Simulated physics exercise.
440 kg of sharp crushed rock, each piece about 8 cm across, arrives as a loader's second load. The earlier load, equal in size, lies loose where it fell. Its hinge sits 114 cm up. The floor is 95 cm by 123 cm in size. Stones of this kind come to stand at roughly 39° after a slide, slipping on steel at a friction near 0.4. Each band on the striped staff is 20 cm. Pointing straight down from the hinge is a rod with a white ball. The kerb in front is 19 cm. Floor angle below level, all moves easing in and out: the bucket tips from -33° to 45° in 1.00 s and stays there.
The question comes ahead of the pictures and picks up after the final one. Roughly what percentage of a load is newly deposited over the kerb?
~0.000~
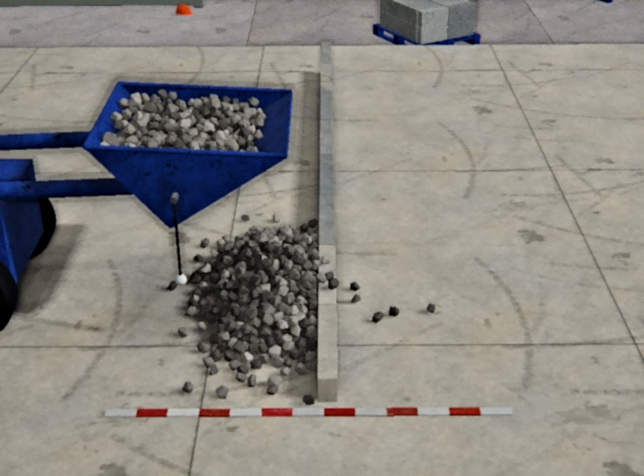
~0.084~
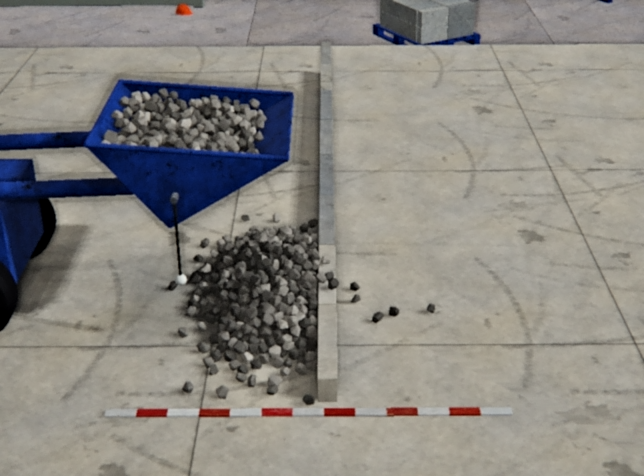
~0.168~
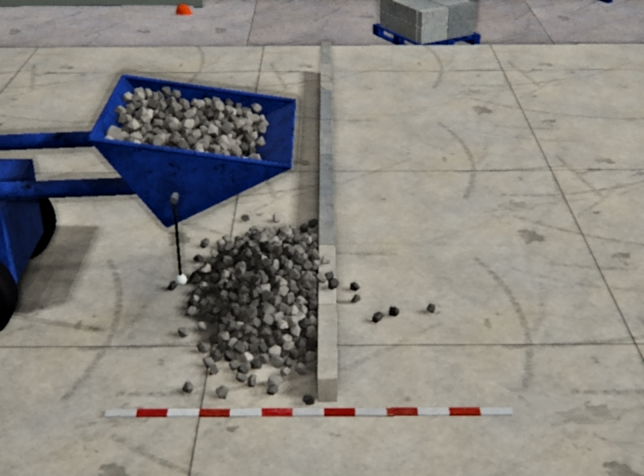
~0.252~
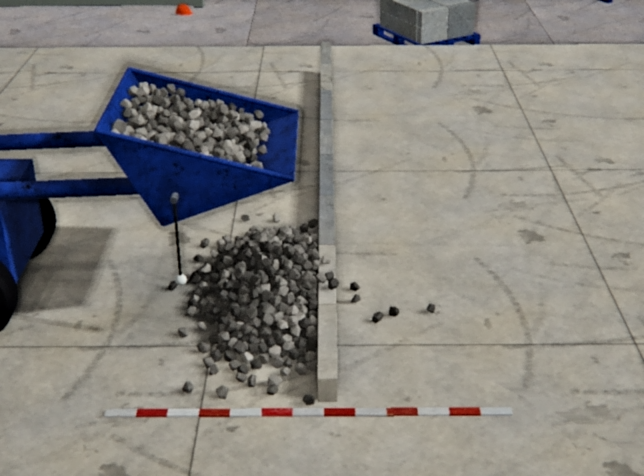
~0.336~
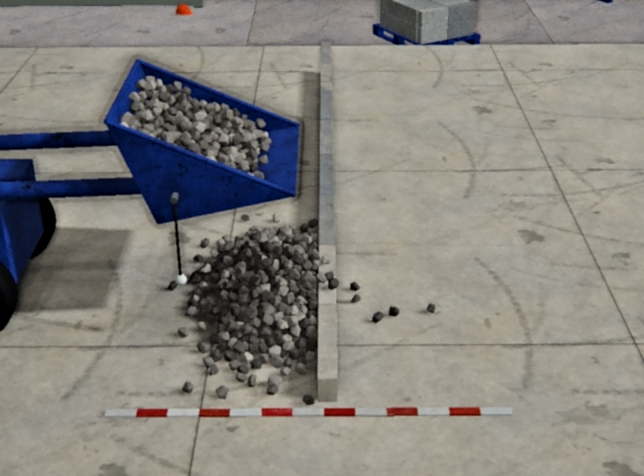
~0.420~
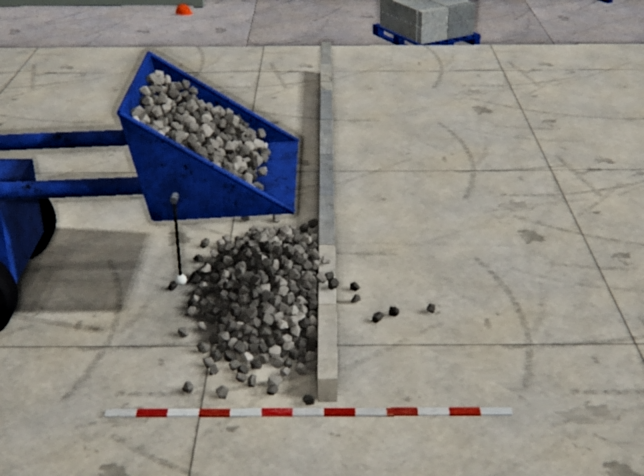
Around 20 per cent of a load is newly deposited there.
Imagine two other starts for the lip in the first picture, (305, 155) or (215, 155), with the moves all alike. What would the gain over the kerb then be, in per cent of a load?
Around 35 and 0 percent respectively.
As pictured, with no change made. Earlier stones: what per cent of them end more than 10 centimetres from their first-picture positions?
The answer is about 0 per cent.
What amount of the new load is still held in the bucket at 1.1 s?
It keeps some 70 percent of its load.
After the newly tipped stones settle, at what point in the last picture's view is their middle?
Their middle rests near (296, 266).
After 0.8 s the floor is at 33°; in per cent of one load, 100 in the bucket, 99 on this side of the kerb, 1 over the kerb; the foremost stones are at (363, 293).
After 1.1 s the floor is at 45°; in per cent of one load, 72 in the bucket, 128 on this side of the kerb, 1 over the kerb; the foremost stones are at (363, 293).
After 1.5 s the floor is at 45°; in per cent of one load, 22 in the bucket, 169 on this side of the kerb, 9 over the kerb; the foremost stones are at (399, 300).
After 4.2 s the floor is at 45°; in per cent of one load, 10 in the bucket, 168 on this side of the kerb, 21 over the kerb; the foremost stones are at (453, 298). Net gain over the kerb, 20.
